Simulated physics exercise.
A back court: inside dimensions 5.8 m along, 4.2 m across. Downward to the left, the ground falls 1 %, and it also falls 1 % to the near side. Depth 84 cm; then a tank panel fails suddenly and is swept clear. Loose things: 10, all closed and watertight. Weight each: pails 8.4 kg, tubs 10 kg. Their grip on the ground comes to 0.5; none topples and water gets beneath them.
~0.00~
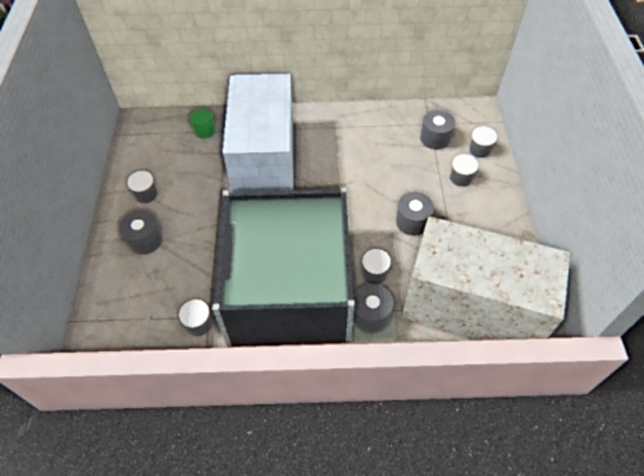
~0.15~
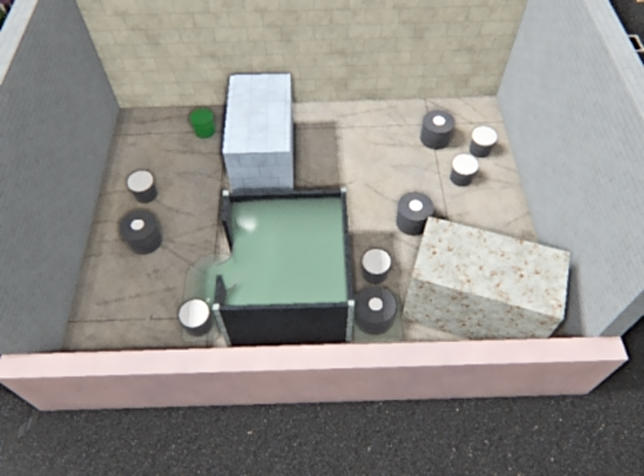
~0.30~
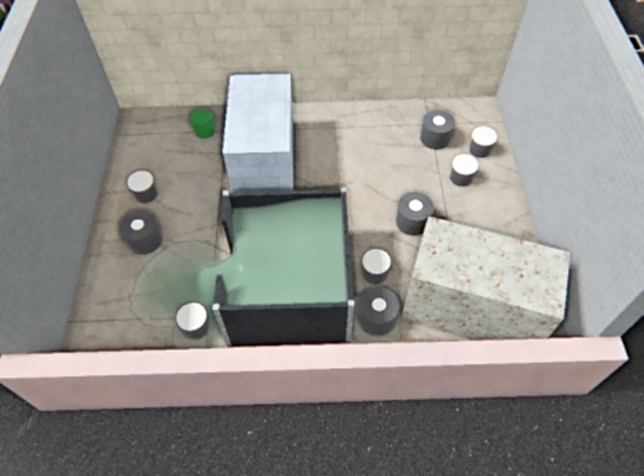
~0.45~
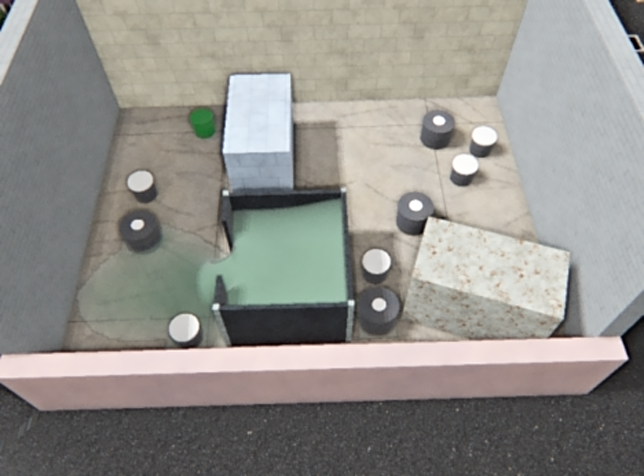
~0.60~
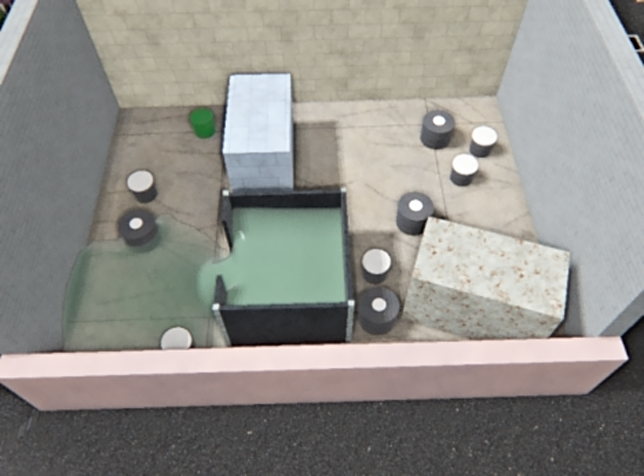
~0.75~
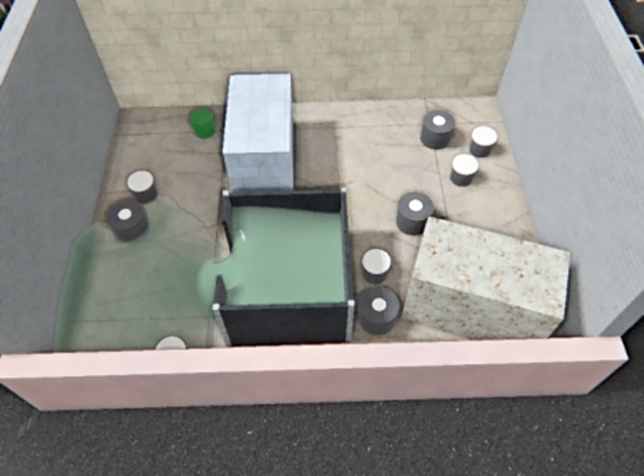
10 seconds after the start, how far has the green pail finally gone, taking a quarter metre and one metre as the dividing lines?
The green pail has gone a long way.
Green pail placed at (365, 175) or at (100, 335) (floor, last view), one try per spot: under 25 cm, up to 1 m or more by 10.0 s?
I'd say it does not really move on the first try and it lands far off on the second.
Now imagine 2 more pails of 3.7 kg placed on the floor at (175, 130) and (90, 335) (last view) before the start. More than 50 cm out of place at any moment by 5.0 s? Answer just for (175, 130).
Answer: Longer than that.
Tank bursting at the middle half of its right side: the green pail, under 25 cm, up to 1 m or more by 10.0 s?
After that, the green pail hardly moves.
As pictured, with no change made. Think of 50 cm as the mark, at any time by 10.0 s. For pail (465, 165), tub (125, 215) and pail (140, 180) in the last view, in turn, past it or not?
Within the limit, then beyond the limit, then beyond the limit.
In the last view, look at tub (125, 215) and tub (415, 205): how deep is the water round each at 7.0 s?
About 4 and 2 cm.
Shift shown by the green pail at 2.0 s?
Displacement by then near 0 cm.
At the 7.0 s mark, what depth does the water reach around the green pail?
I'd say around 10 cm.
After 2.0 s the green pail is near (201, 116), 0.0 m from its start, aground; 1 afloat.
After 4.5 s the green pail is near (223, 134), 0.5 m from its start, afloat; 3 afloat.
After 7.0 s the green pail is near (210, 227), 2.0 m from its start, afloat; 2 afloat.
After 10.0 s the green pail is near (101, 209), 2.0 m from its start, afloat; 3 afloat.
